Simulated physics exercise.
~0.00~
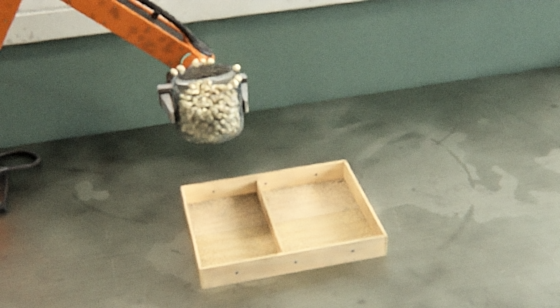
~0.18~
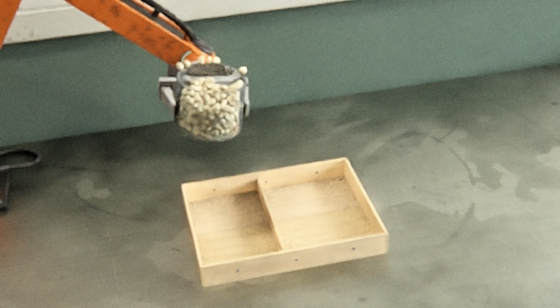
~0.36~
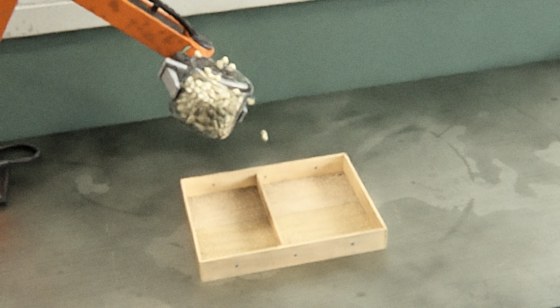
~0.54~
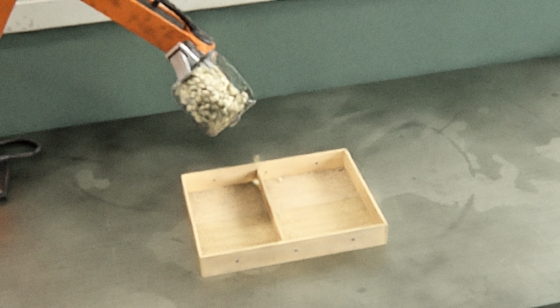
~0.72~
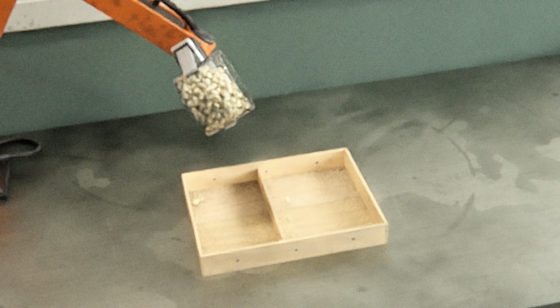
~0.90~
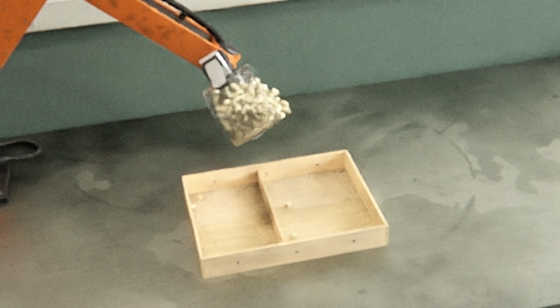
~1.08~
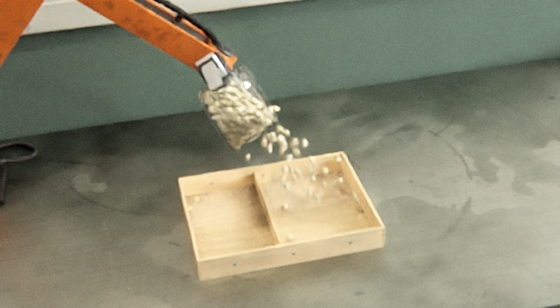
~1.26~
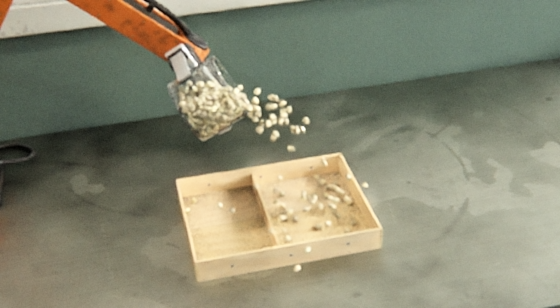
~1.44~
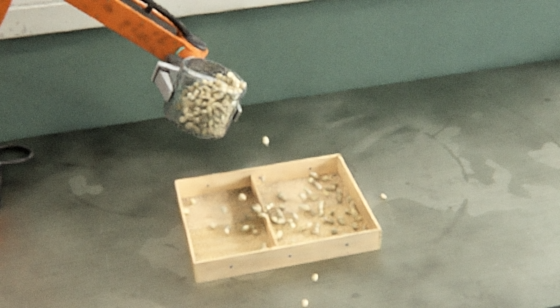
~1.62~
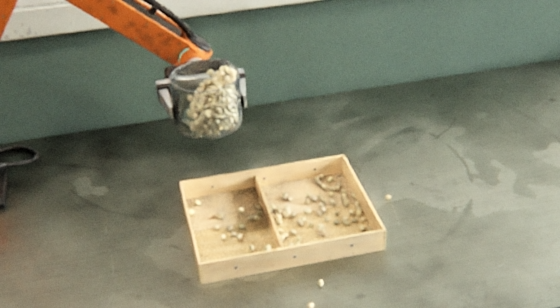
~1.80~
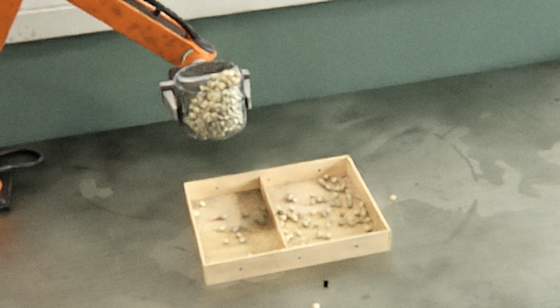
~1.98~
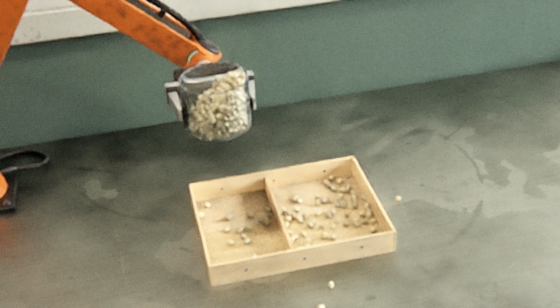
On a mottled grey surface before a green wall, an orange robot arm holds a clear cup heaped with pale beans above a shallow wooden tray split by a divider. The arm tips the cup to the right, and a few beans drop into the tray. It pauses, then shifts right and tilts further, sending a stream mostly into the right-hand part. As the cup swings back left and turns upright, more beans scatter across both parts and a few land outside. At the end, the level cup still holds most of its beans, with more in the tray's right part than its left.
